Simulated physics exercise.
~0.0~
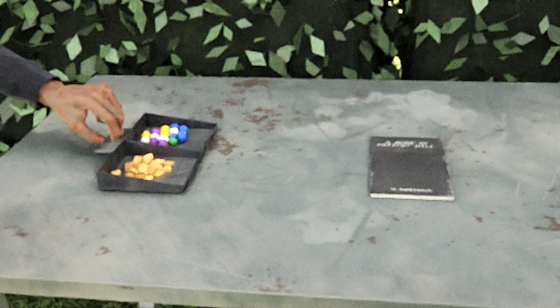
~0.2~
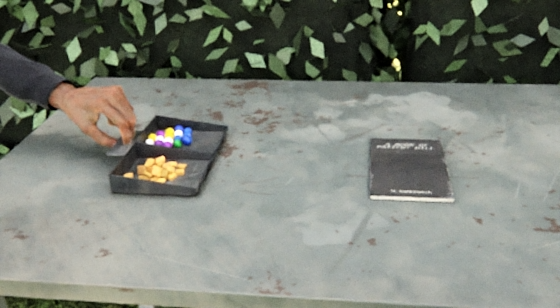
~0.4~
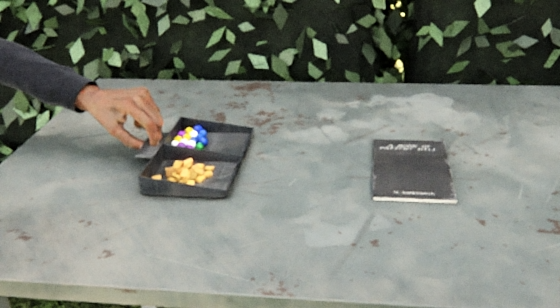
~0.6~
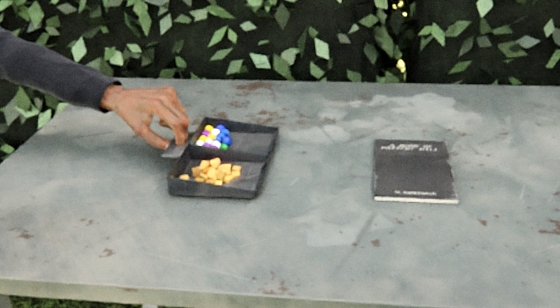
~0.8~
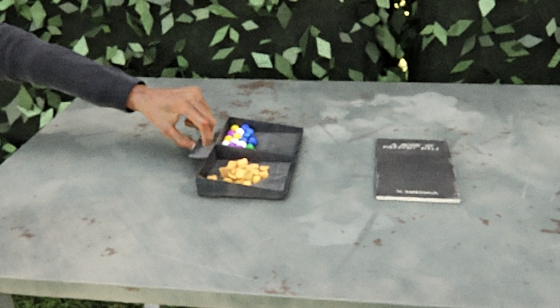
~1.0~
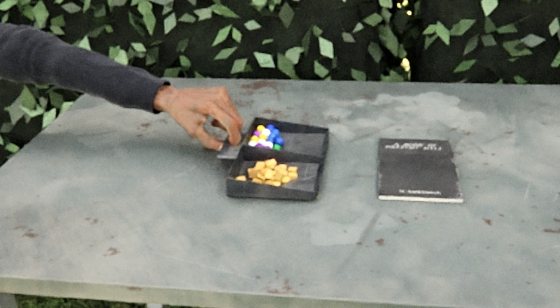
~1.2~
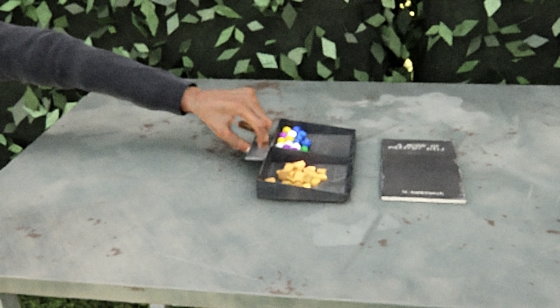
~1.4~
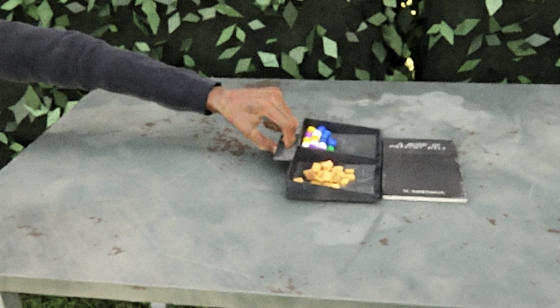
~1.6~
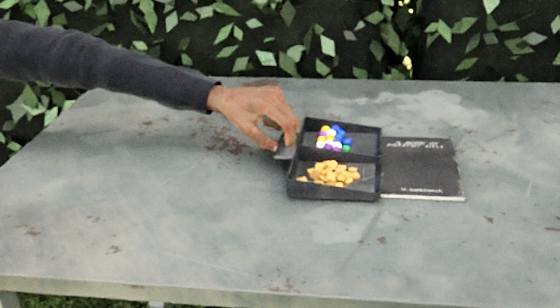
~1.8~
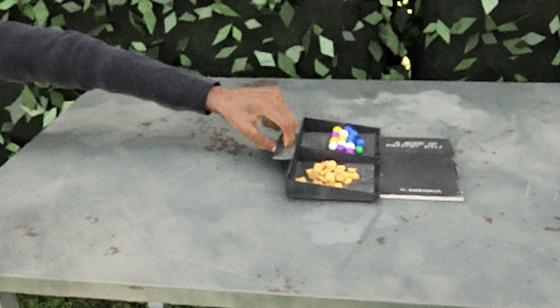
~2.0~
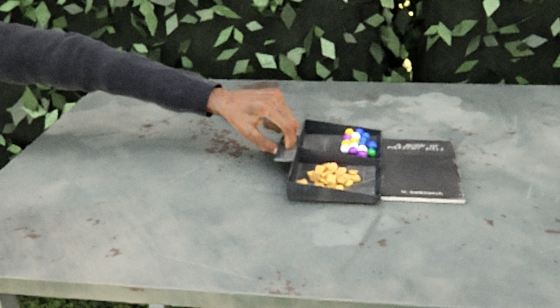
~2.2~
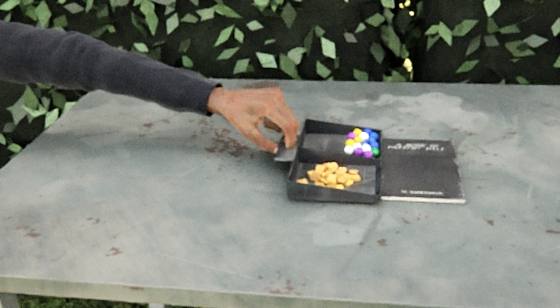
On a worn grey-green table outdoors, seen from slightly above with leafy camouflage-like netting behind, a thin black book lies at the right. At the left, a hand in a dark sleeve holds a black two-part tray, with yellowish-tan pieces in the near section and white, yellow, blue, green and purple ones in the far section. The hand slides the tray steadily right until it meets the book and stops. The colourful pieces keep moving right across their section, while the tan ones stay put. Everything ends inside the tray, the hand still at its left edge.
